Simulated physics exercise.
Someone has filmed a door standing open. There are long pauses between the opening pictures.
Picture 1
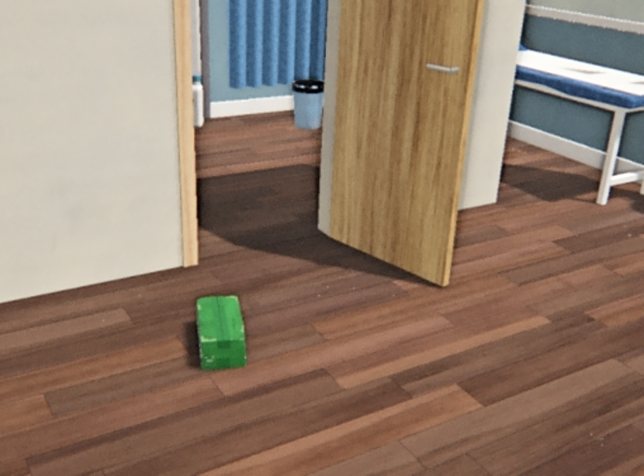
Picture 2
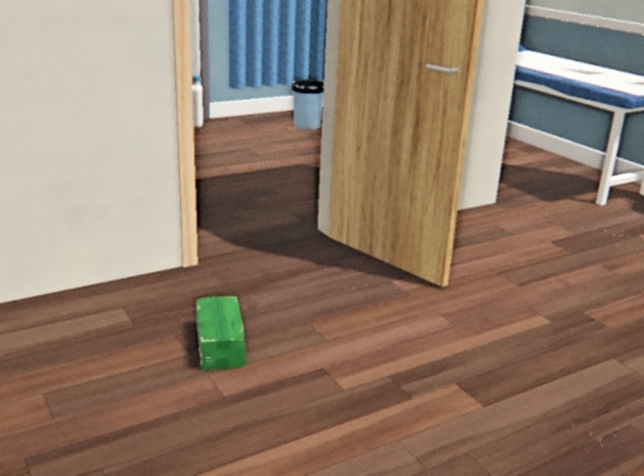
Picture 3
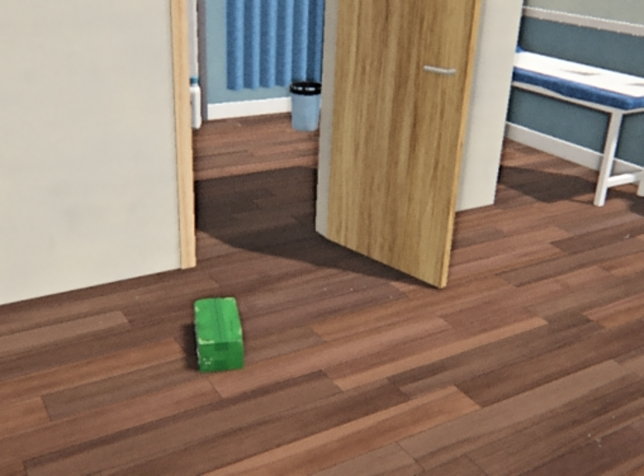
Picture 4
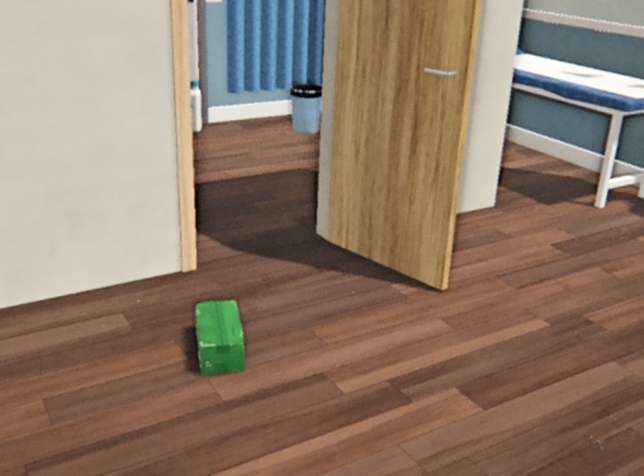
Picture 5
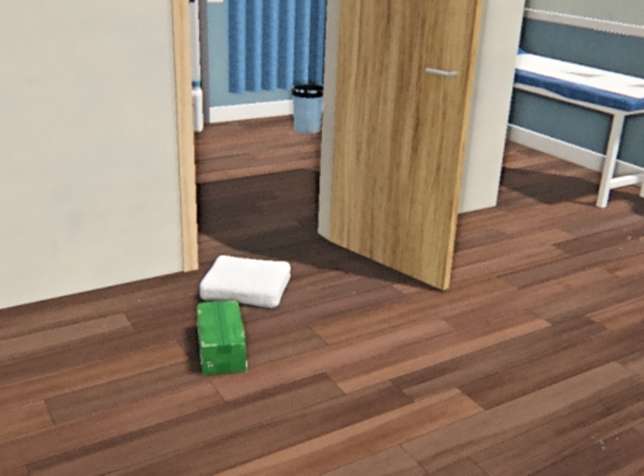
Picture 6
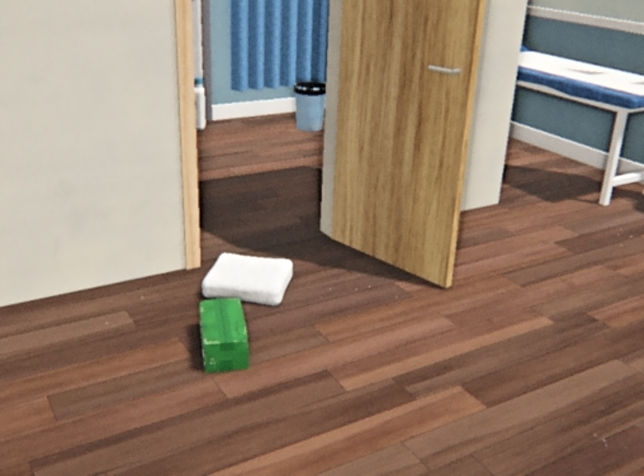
Wooden door standing wide open and still beside a green parcel on the floor, a white cushion appearing behind the parcel.
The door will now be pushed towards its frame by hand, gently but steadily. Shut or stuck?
Here the door jams.
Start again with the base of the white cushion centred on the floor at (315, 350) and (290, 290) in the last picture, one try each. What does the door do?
First try: It reaches the frame; second try: It is blocked.
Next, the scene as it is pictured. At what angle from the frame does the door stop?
About 30°.
Then, 0.40 s after the last picture, door 88° open.
Then, 0.80 s after the last picture, door 53° open.
Then, 1.00 s after the last picture, door 36° open; white cushion slid a little near (234, 275).
Then, 1.10 s after the last picture, door 29° open; white cushion slid a little near (219, 272).
At rest, door 28° open; moved from the start, white cushion; green parcel in place. Seen from the same camera at the end, white cushion near (213, 275).
